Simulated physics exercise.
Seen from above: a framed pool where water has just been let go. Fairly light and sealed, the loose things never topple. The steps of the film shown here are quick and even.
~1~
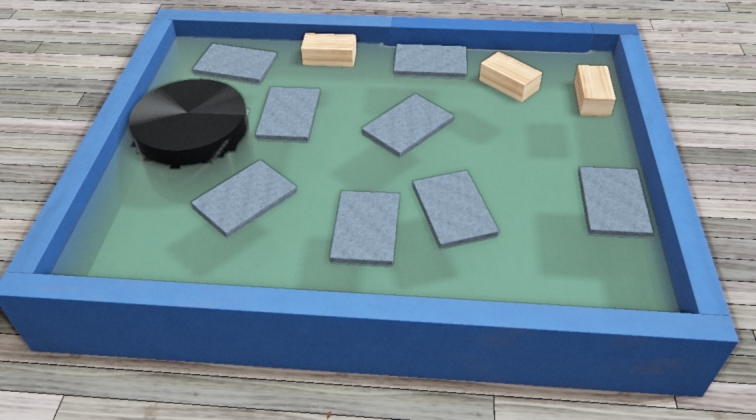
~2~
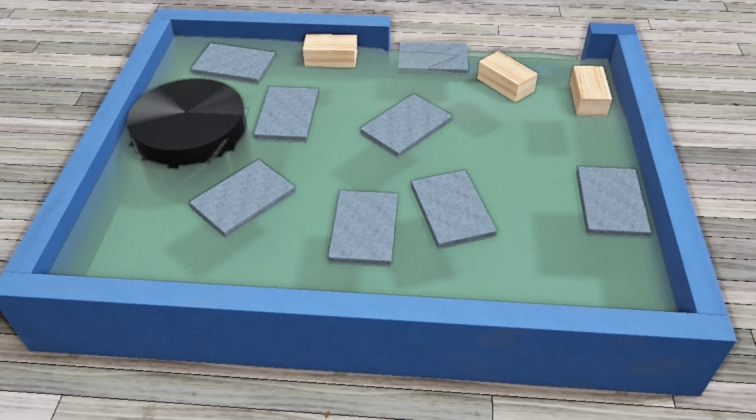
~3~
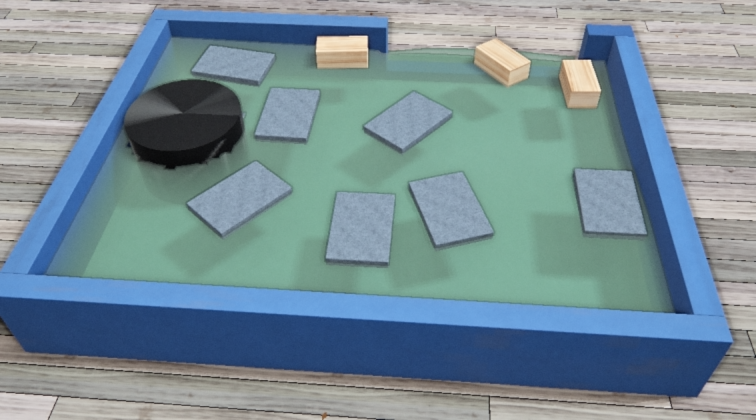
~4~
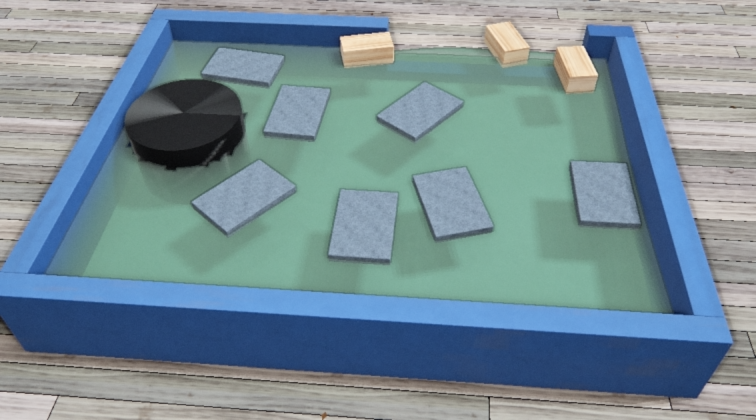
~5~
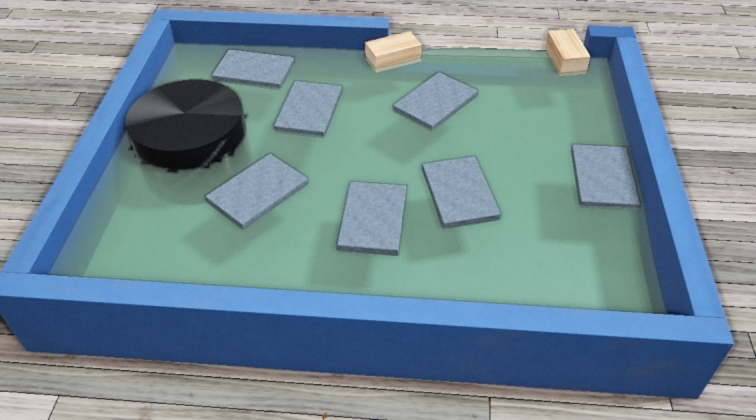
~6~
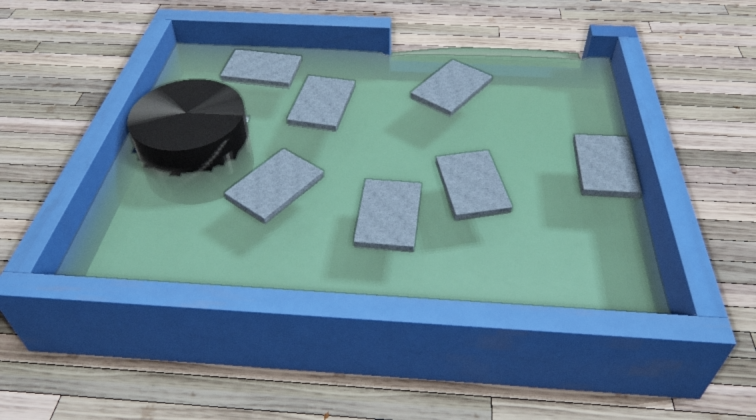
In a blue-framed pool of greenish water, grey slabs, pale wooden blocks and a black disc float until a gap opens in the far wall. The slab nearest the gap goes out of view first, then the wooden blocks follow through it, while the remaining slabs drift slowly toward the far side.
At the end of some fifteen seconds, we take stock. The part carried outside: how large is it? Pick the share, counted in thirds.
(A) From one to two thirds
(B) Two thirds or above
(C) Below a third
Answer: B.
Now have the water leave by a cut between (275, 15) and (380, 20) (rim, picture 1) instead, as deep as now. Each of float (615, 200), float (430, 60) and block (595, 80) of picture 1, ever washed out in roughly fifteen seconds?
In turn: Inside, yes, no.
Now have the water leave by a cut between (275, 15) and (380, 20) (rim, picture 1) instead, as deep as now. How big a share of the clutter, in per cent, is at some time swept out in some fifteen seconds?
60 %.
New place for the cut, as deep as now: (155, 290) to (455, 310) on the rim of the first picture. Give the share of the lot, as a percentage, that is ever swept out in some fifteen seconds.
About 50 %.
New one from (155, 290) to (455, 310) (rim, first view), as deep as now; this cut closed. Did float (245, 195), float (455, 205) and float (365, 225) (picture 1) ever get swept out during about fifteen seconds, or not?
Answer, one by one: Lost, lost, lost.
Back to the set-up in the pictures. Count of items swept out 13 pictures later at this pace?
I reckon 6.
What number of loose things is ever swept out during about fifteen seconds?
The figure is 10.
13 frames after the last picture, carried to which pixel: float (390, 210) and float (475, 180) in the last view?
I'd say close to (457, 161) and close to (517, 106).
A moment on, 5 of 11 are out; 6 afloat.
Next, 6 of 11 are out; 5 afloat.
Later, 9 of 11 are out; 2 afloat.
In the end, 10 of 11 are out; 1 afloat.
